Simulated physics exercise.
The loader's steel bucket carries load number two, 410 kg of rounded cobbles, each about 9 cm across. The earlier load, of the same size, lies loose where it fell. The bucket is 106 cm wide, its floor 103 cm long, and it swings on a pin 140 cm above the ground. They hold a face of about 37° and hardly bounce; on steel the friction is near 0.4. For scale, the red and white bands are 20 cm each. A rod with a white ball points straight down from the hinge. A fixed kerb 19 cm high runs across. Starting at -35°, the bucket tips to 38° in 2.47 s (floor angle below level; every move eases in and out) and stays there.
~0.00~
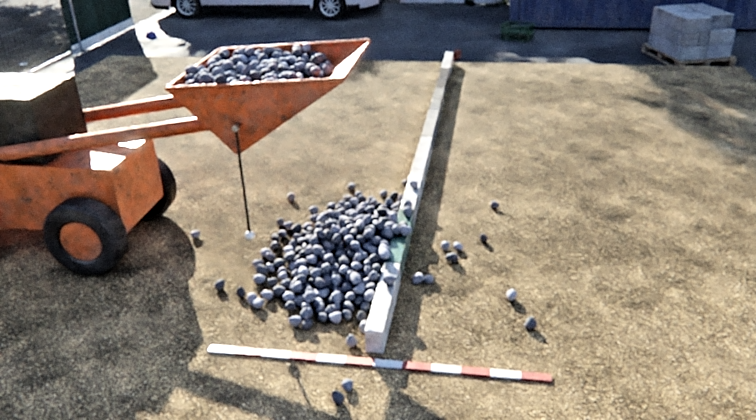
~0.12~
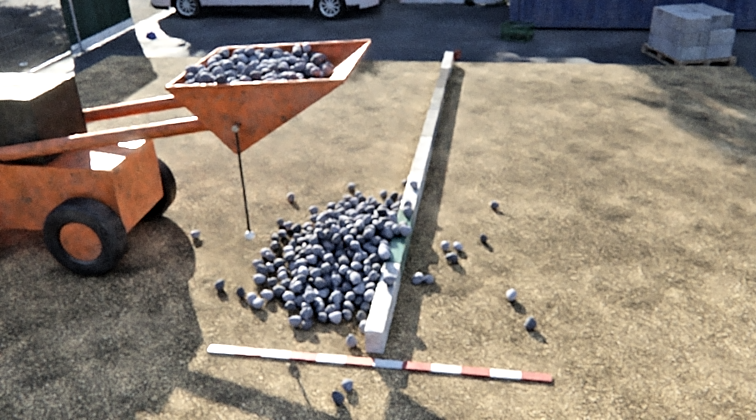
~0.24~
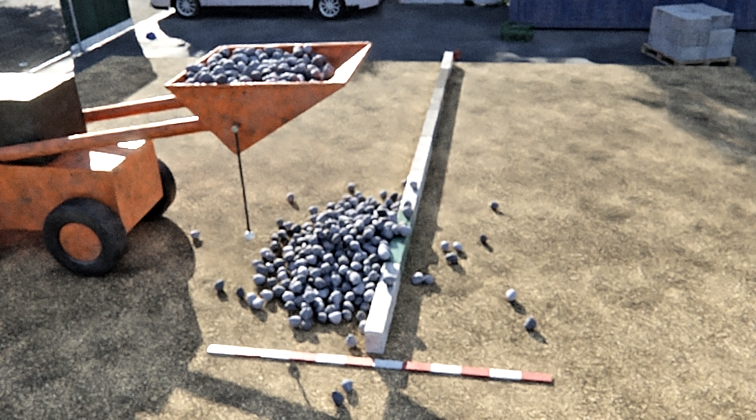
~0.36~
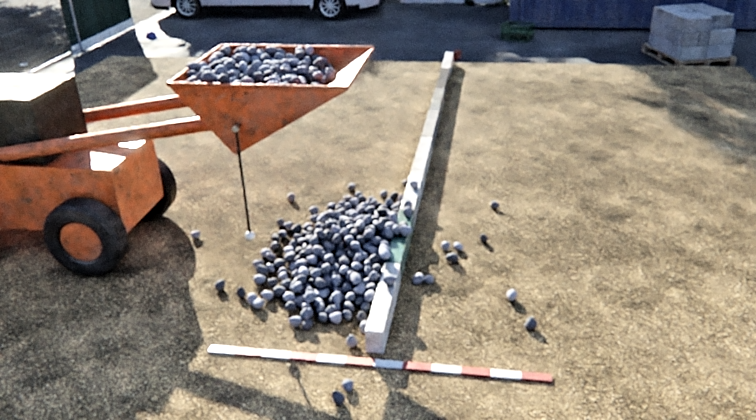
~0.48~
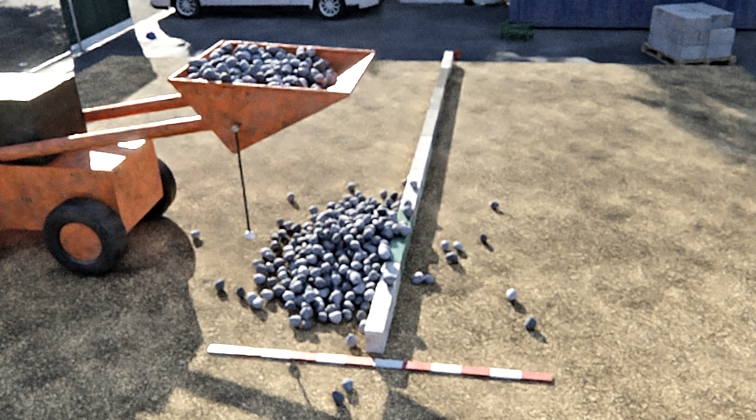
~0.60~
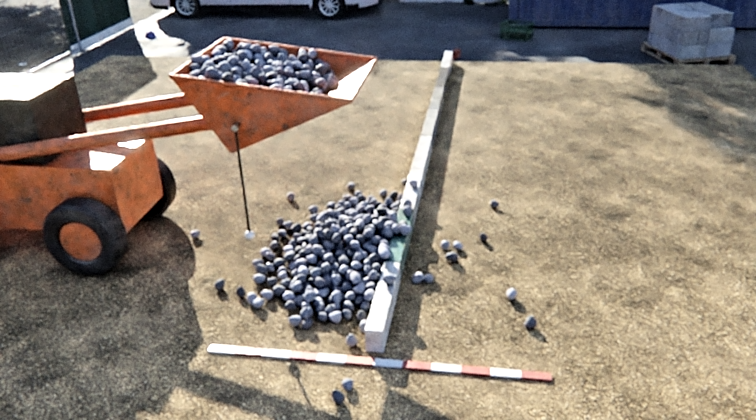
Orange loader slowly tilting its raised bucket of grey stones slightly downward above a loose, motionless stone pile beside a pale kerb.
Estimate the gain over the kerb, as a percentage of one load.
About 57 per cent.
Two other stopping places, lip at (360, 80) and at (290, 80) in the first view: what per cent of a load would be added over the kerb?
About 75 and 5 per cent.
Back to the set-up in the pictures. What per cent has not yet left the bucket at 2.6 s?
About 20 per cent.
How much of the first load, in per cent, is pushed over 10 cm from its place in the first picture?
Roughly 5 per cent of them.
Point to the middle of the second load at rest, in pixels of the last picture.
Around (416, 250).
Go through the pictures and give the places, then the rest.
In the first picture, the bucket is at -35°, its lip at (344, 80); the top of the load is at (273, 53). The earlier load is highest near (357, 231), 28 cm above ground level, 97 % on this side of the kerb, 2 % over the kerb.
In the second picture, the bucket is at -34°, its lip at (344, 81); the top of the load is at (274, 53); the stones move at 0.0 m/s on average.
In the third picture, the bucket is at -33°, its lip at (345, 84); the top of the load is at (265, 54); the stones move at 0.1 m/s on average.
In the fourth picture, the bucket is at -31°, its lip at (348, 89); the top of the load is at (241, 54); the stones move at 0.1 m/s on average.
In the fifth picture, lip at (350, 95), floor tilted -28°, highest stones at (233, 52); the stones move at 0.1 m/s on average.
In the sixth picture, lip at (352, 102), floor tilted -24°, highest stones at (235, 50); the stones move at 0.1 m/s on average.
After 1.9 s the floor is at 27°; in per cent of one load, 96 in the bucket, 101 on this side of the kerb, 2 over the kerb; the foremost stones are at (475, 258).
After 2.6 s the floor is at 38°; in per cent of one load, 18 in the bucket, 159 on this side of the kerb, 23 over the kerb; the foremost stones are at (497, 262).
After 2.9 s the floor is at 38°; in per cent of one load, 0 in the bucket, 155 on this side of the kerb, 45 over the kerb; the foremost stones are at (534, 261).
After 5.6 s the floor is at 38°; in per cent of one load, 0 in the bucket, 140 on this side of the kerb, 59 over the kerb; the foremost stones are at (572, 264). Net gain over the kerb, 57.
